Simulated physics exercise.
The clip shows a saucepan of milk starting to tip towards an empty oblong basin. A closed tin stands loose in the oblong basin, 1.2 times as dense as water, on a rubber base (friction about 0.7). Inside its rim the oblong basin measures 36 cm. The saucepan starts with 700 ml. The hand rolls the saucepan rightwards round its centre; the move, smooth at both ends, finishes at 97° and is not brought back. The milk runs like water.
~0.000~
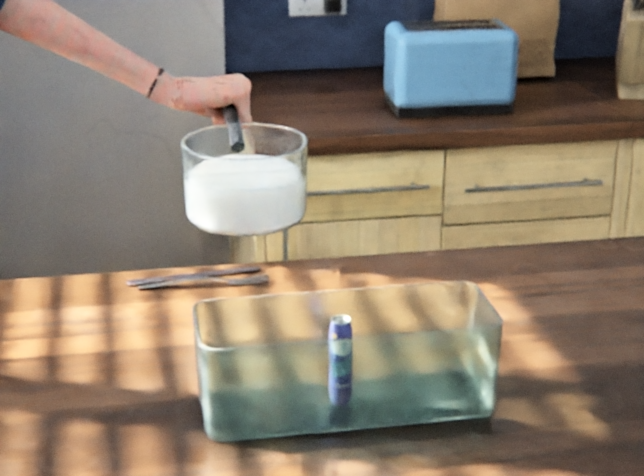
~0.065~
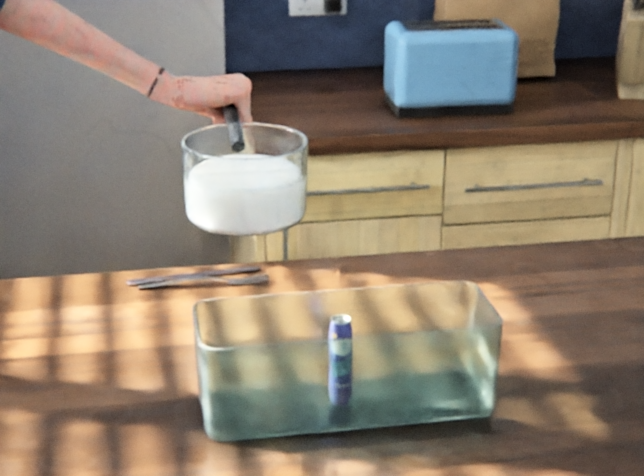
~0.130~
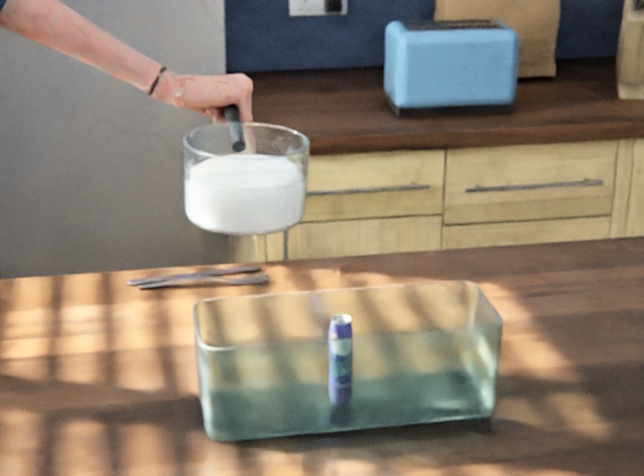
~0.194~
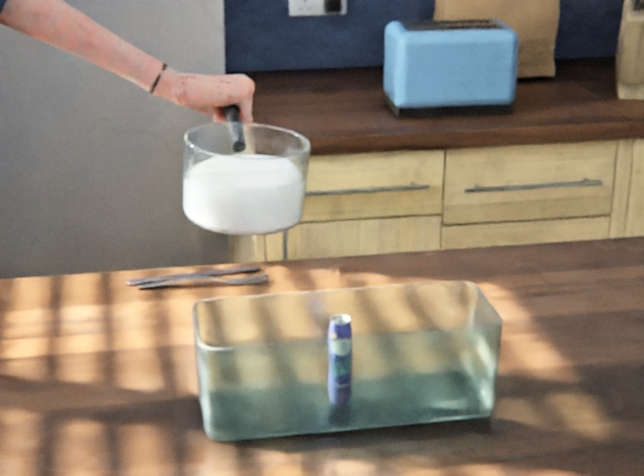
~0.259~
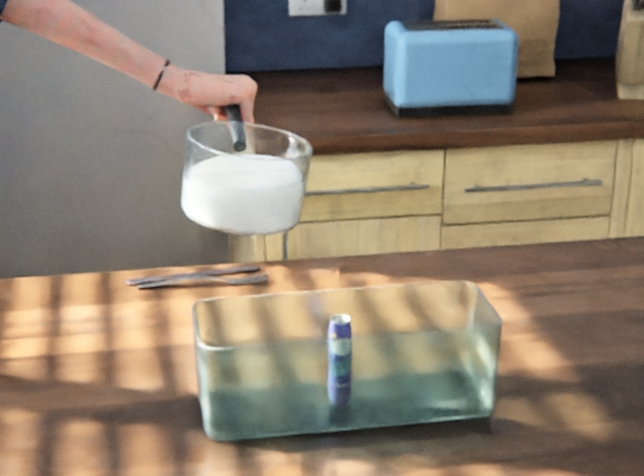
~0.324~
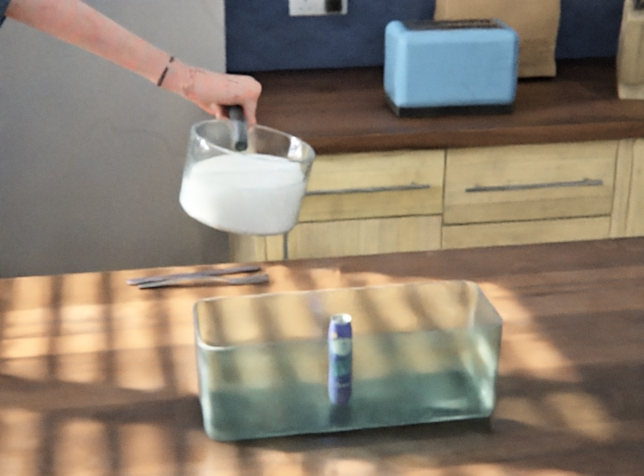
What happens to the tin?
The tin stays up.
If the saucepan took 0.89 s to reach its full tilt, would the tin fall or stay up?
Then it remains upright.
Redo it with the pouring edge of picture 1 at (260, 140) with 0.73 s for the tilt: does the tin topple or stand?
Then it goes over.
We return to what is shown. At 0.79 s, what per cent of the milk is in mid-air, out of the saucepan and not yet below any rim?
Near 16 in a hundred.
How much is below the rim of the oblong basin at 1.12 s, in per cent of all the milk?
Near 52 in a hundred.
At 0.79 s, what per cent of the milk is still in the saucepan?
About 84 per cent.
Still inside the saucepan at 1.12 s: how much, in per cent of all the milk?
Near 28 in a hundred.
By 0.79 s the tilt is 60° and 83 per cent is still to pour; the tin stands where it began.
By 1.12 s the tilt is 90° and 28 per cent is still to pour; the tin stands where it began.
By 1.48 s the tilt is 97° and 5 per cent is still to pour; the tin stands where it began.
By 1.86 s the tilt is 97° and 1 per cent is still to pour; the tin stands where it began.
At rest the tin stands where it began.
